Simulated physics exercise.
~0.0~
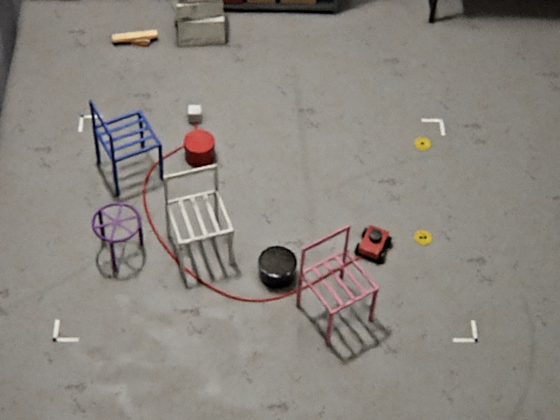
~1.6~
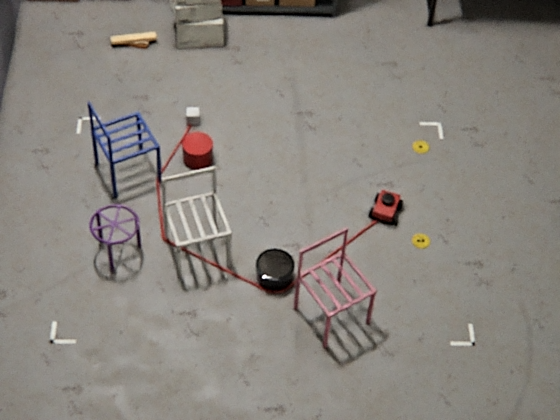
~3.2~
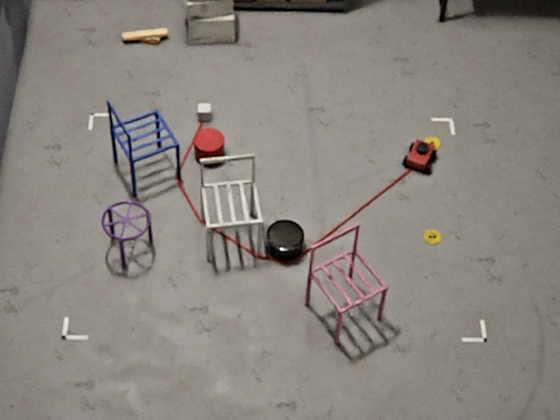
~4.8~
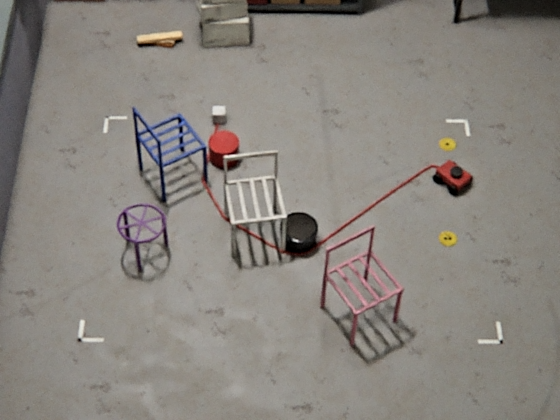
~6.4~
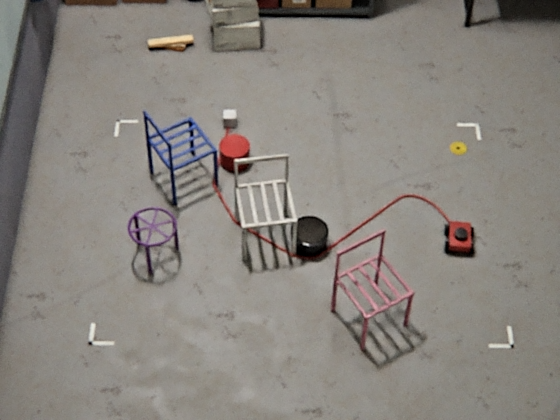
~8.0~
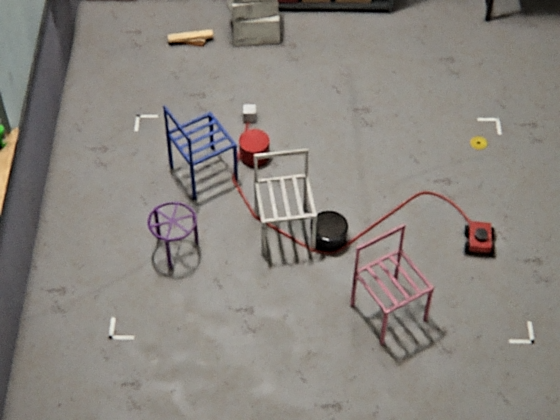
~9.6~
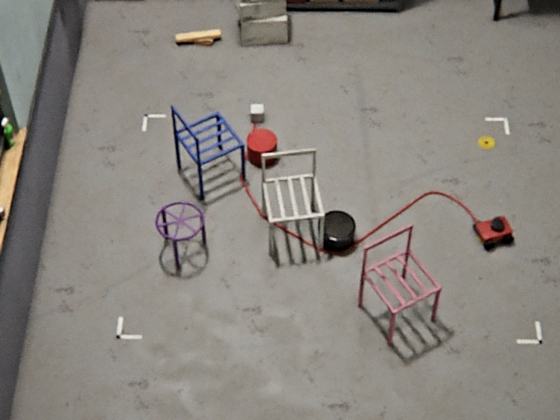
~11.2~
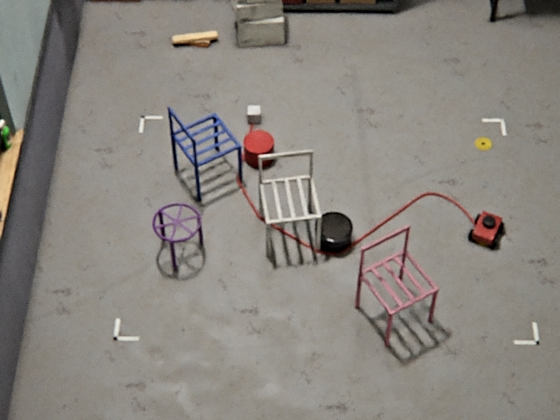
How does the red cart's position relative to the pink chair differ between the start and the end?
At the start the cart sits close beside the pink chair, just up and to its right. At the end it stands farther to the right of the chair, over at the lower yellow mark.
